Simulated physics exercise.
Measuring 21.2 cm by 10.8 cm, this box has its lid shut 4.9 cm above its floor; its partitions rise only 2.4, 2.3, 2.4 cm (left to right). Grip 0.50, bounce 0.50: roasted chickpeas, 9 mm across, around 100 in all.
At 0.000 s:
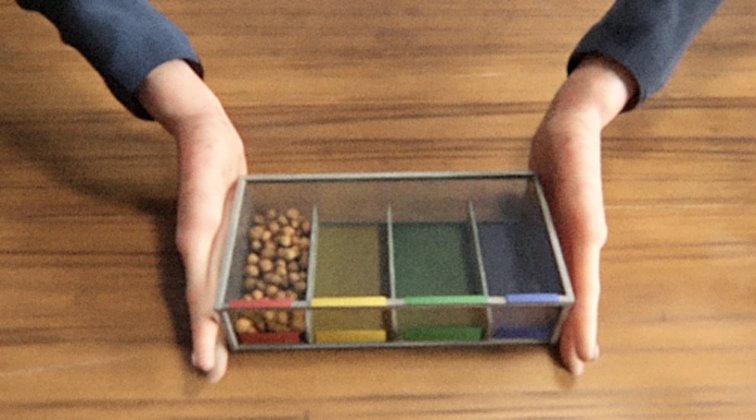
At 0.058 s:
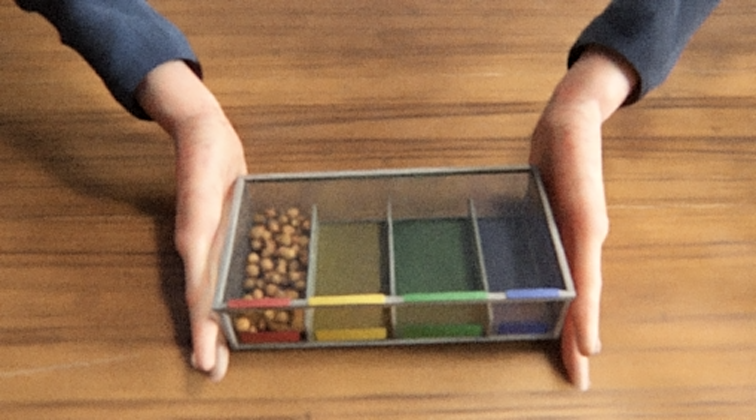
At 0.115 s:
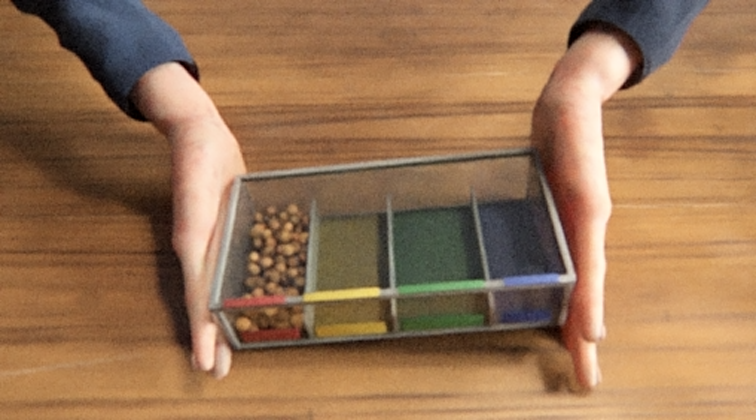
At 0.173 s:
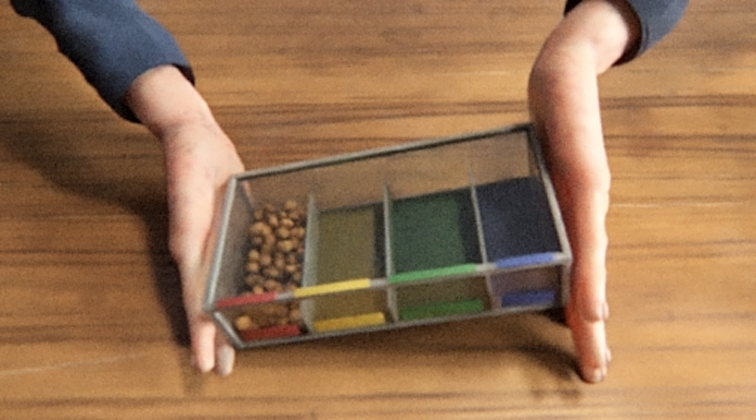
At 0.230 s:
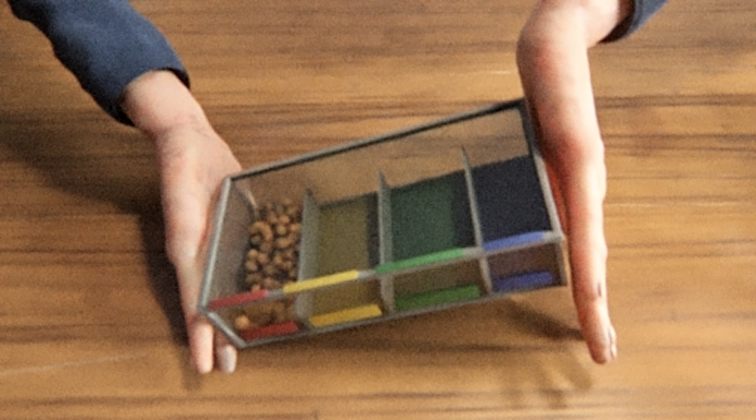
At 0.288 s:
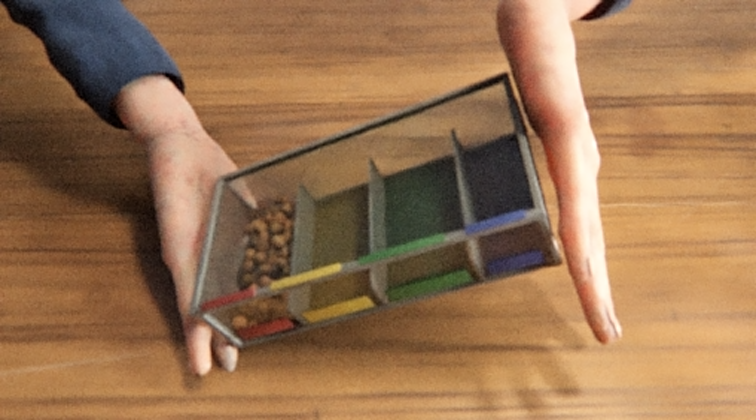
Two hands held a clear lidded box with roasted chickpeas in its red left section and the yellow, green and blue ones empty, then raised its right side into a steepening slant.
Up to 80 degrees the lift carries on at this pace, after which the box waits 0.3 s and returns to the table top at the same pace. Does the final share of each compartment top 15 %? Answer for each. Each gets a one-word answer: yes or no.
My answers are red yes, blue no, green no, yellow no.
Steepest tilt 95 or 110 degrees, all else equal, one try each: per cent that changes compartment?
Around 0 and 0 in a hundred, respectively.
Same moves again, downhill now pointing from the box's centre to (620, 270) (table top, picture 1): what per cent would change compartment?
The share comes to about 50 in a hundred.
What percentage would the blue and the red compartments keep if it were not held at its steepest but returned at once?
In per cent: Blue 0; red 100.
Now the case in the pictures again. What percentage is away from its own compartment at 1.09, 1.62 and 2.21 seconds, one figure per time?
In order: 0, then 0, then 0.
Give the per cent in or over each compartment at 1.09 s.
Red 100, blue 0, green 0, yellow 0.
After 1.09 s, tilt 80 degrees; red 100 %.
After 1.62 s, tilt 40 degrees; red 100 %.
After 2.21 s, tilt 0 degrees; red 100 %.
By 2.5 s all is still; red 100 %, blue 0 %, green 0 %, yellow 0 %.
